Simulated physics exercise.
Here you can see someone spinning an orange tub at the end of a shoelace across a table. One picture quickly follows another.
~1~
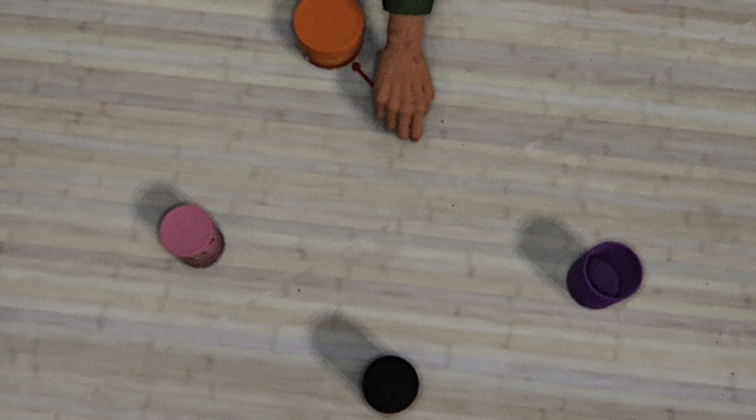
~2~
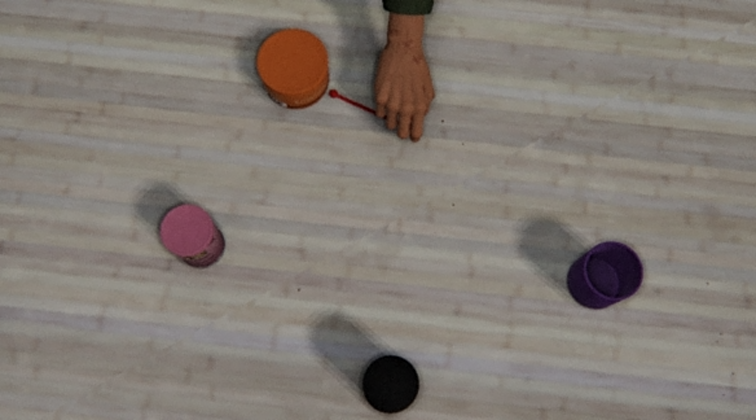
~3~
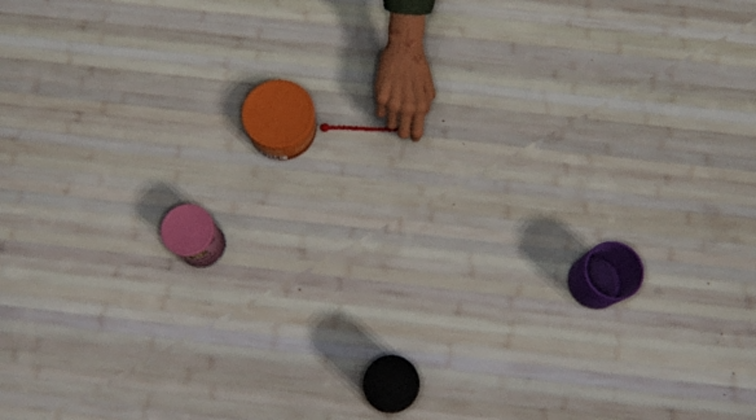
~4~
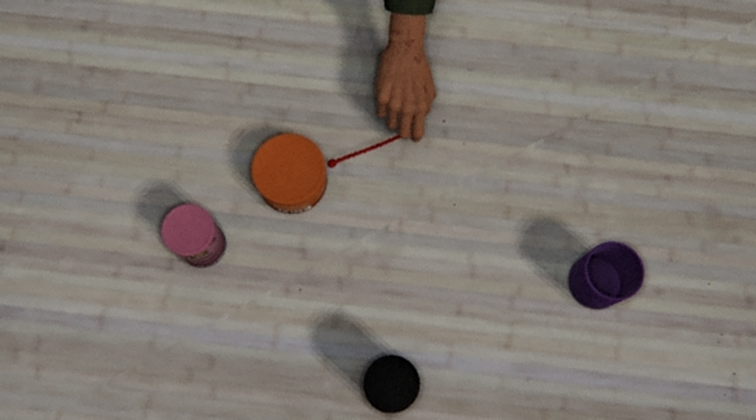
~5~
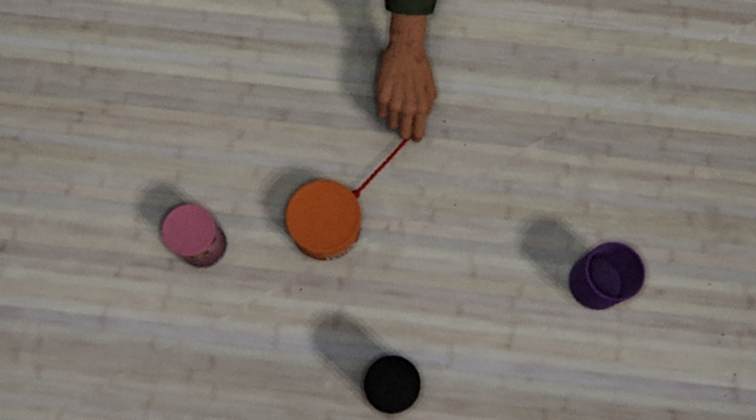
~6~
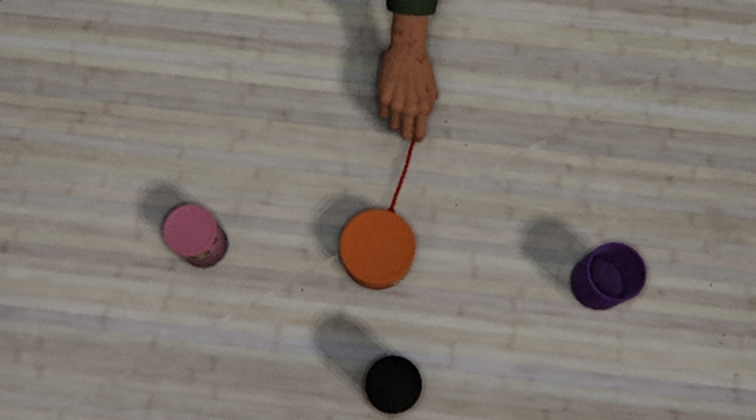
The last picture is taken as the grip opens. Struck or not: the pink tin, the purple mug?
Pink tin: Not struck, purple mug: Struck.
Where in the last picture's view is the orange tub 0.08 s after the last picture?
Somewhere about (494, 270), I'd say.
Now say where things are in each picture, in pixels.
The first picture shows orange tub (328, 20); pink tin (186, 230); purple mug (613, 271); black jar (391, 384).
The second picture shows orange tub (293, 61).
The third picture shows orange tub (278, 113).
The fourth picture shows orange tub (289, 168).
The fifth picture shows orange tub (324, 216).
The sixth picture shows orange tub (378, 246); pink tin (190, 230); purple mug (617, 271); black jar (394, 384); going round anticlockwise.
Then, 0.08 s on from there, tub near (494, 270).
Then, 0.20 s on from there, tub near (553, 283); purple mug pushed aside.
In the end, tub near (556, 284); purple mug pushed aside. The pink tin remains clear and the purple mug takes the knock.
